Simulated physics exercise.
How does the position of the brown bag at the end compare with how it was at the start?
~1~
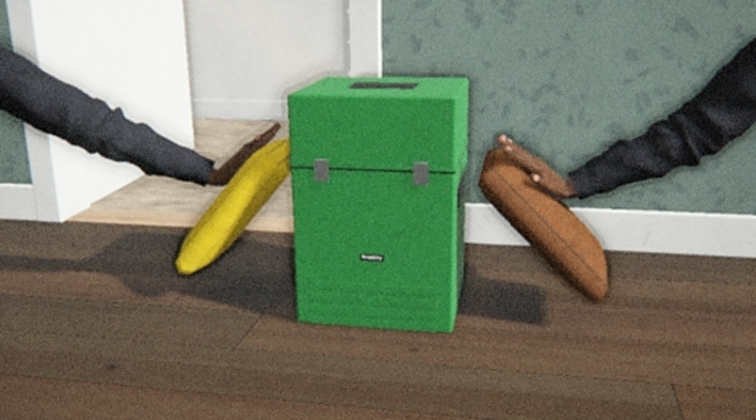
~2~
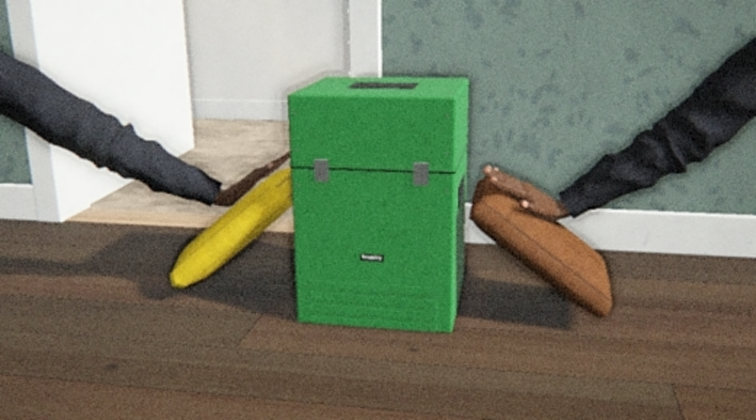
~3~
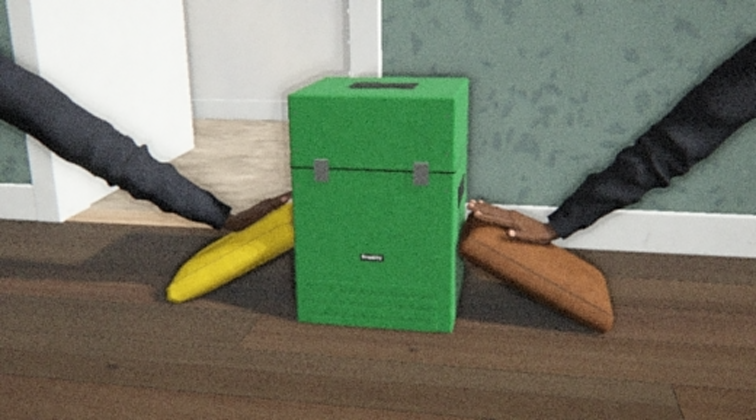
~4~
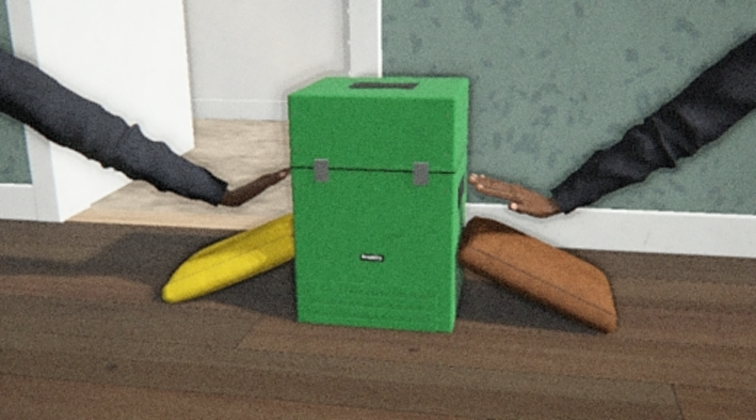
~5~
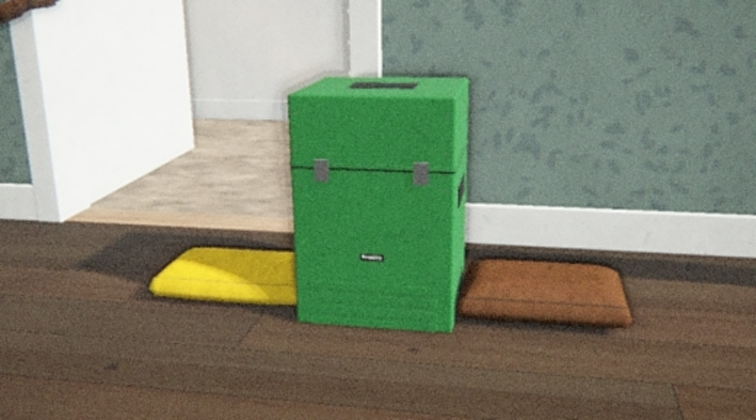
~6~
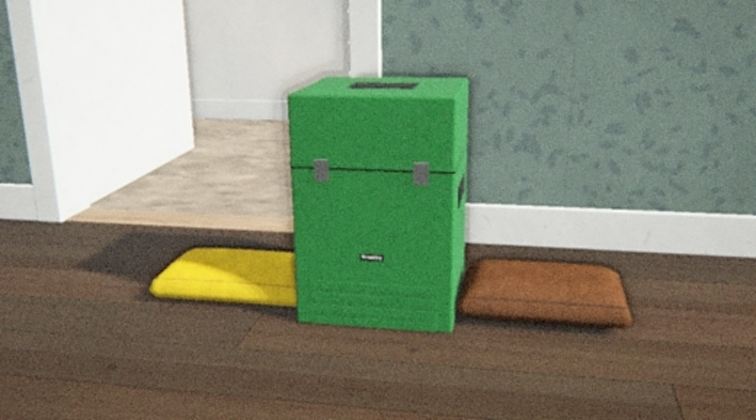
At the start the brown bag is held tilted against the right side of the green chest. At the end it is lower, lying flat on the floor just to the right of the chest.
Two hands lean a yellow bag and a brown bag against a green chest, but both slump flat.
